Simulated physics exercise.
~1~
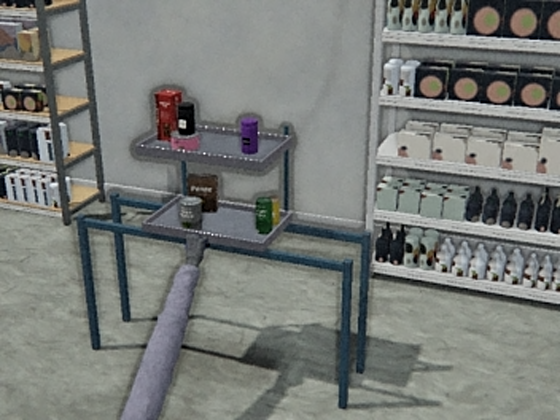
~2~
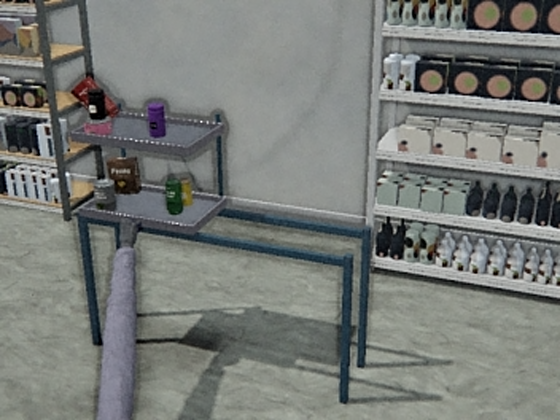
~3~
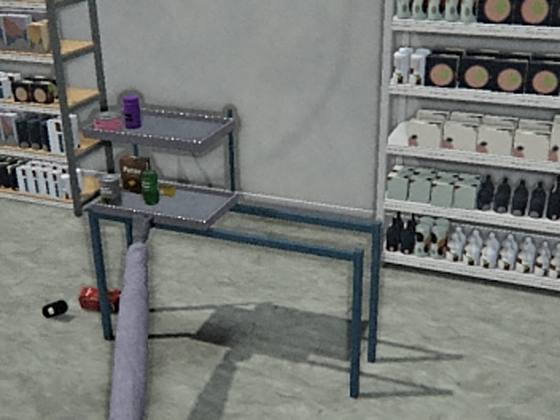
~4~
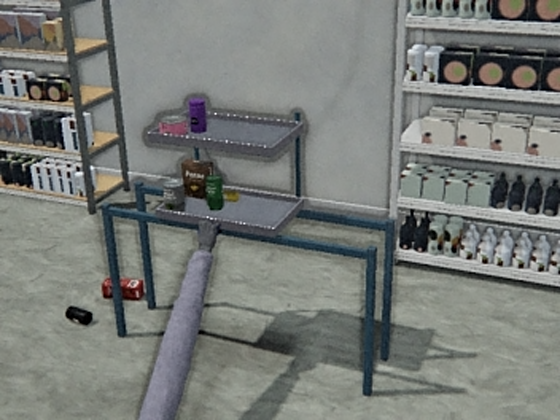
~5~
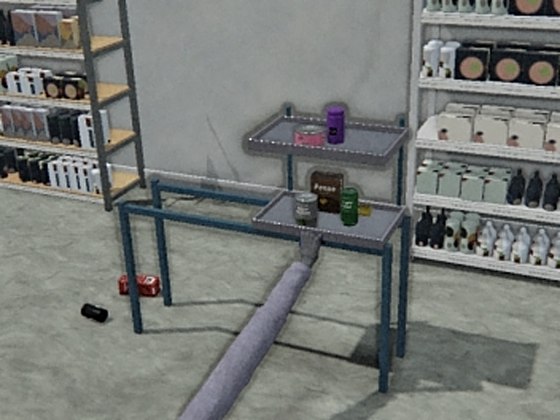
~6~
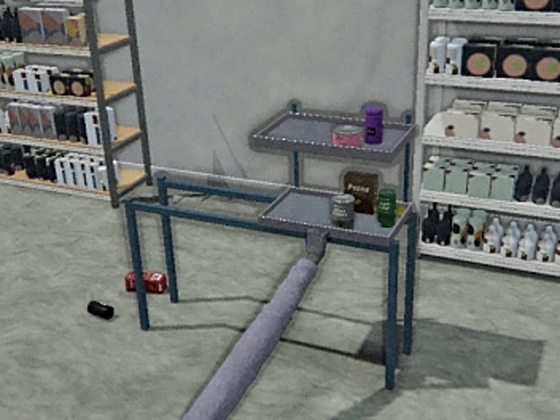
In this clip, a two-level tray of small containers slides left along a blue frame, sending a red carton and a black jar to the floor and tipping a yellow shaker, then slides right and stops with the purple jar and green can still upright.
